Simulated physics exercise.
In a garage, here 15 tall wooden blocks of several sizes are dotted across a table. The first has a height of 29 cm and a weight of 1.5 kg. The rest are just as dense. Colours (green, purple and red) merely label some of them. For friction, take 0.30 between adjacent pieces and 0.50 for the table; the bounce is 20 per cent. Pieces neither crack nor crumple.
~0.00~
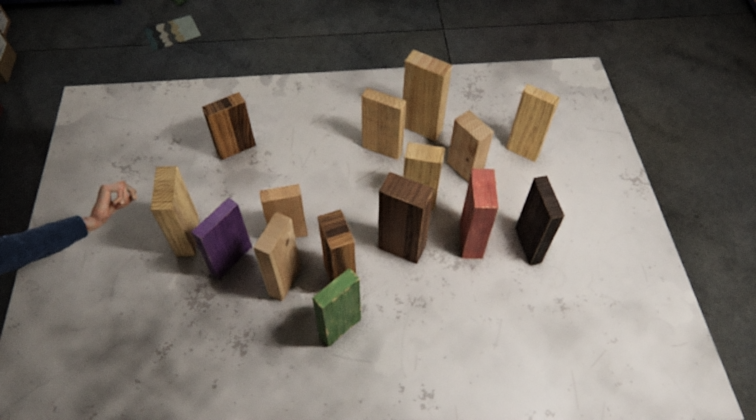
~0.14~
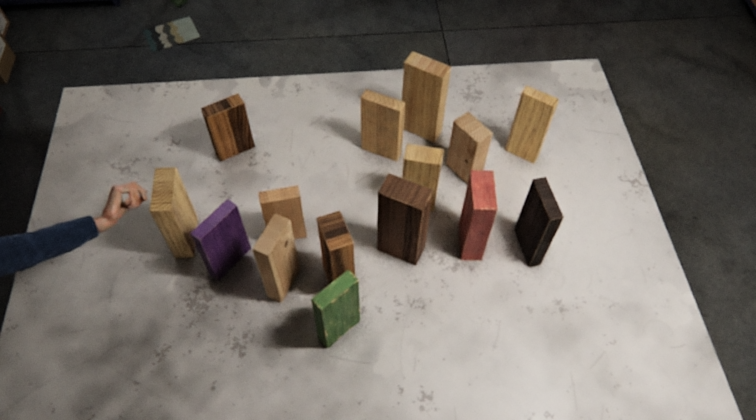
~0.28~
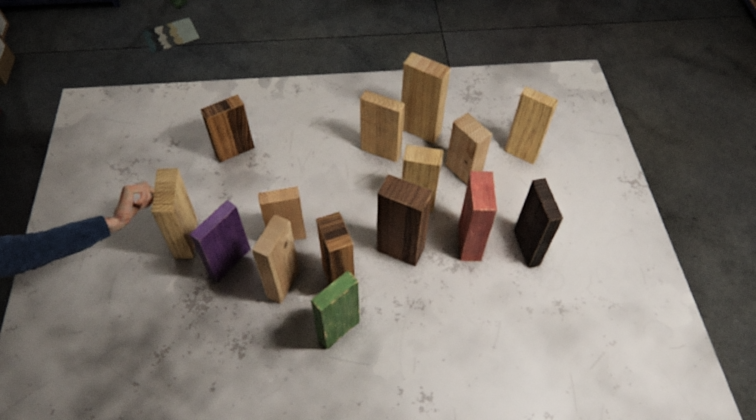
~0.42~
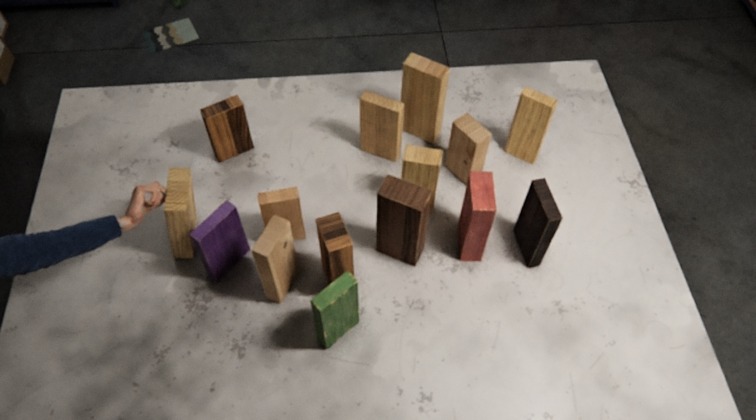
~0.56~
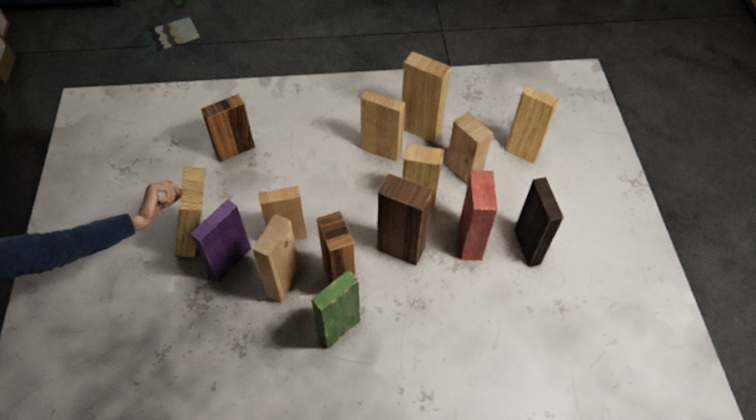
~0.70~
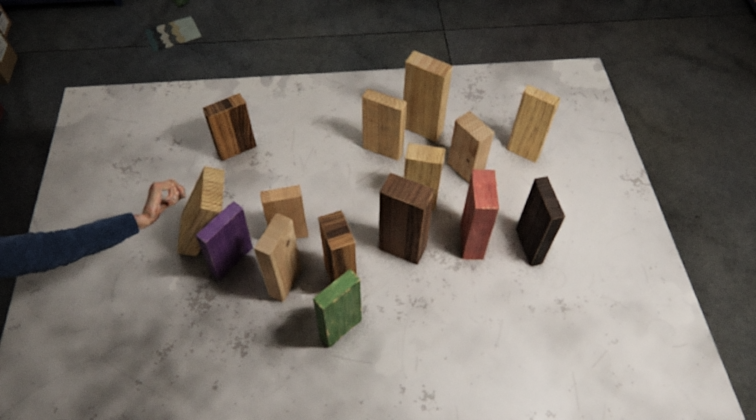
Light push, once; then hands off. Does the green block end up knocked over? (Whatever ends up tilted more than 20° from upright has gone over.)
Yes - tips over.
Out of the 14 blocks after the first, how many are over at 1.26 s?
Number at that point: 3 in total.
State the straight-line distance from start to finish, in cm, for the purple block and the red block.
The purple one ends 20 cm from its start and the red one 0 cm.
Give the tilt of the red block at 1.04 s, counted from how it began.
It's at some 0 degrees.
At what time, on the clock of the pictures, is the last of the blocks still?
About 2.0 s.
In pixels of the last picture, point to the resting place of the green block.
It ends up at about (381, 368) in the last picture.
After 0.88 s, 1 of the 14 other blocks over; green block unmoved; purple block leaning 28°.
After 1.04 s, 1 of the 14 other blocks over; green block unmoved; purple block leaning 49°.
After 1.26 s, 3 of the 14 other blocks over; green block leaning 17°; purple block leaning 70°.
After 1.42 s, 4 of the 14 other blocks over; green block lying flat; purple block lying flat.
At rest (2.4 s), 4 of the 14 other blocks over; green block lying flat; purple block lying flat; red block unmoved. Ten left standing. As the last picture would show them, middles, green block near (381, 368), purple block near (260, 275).
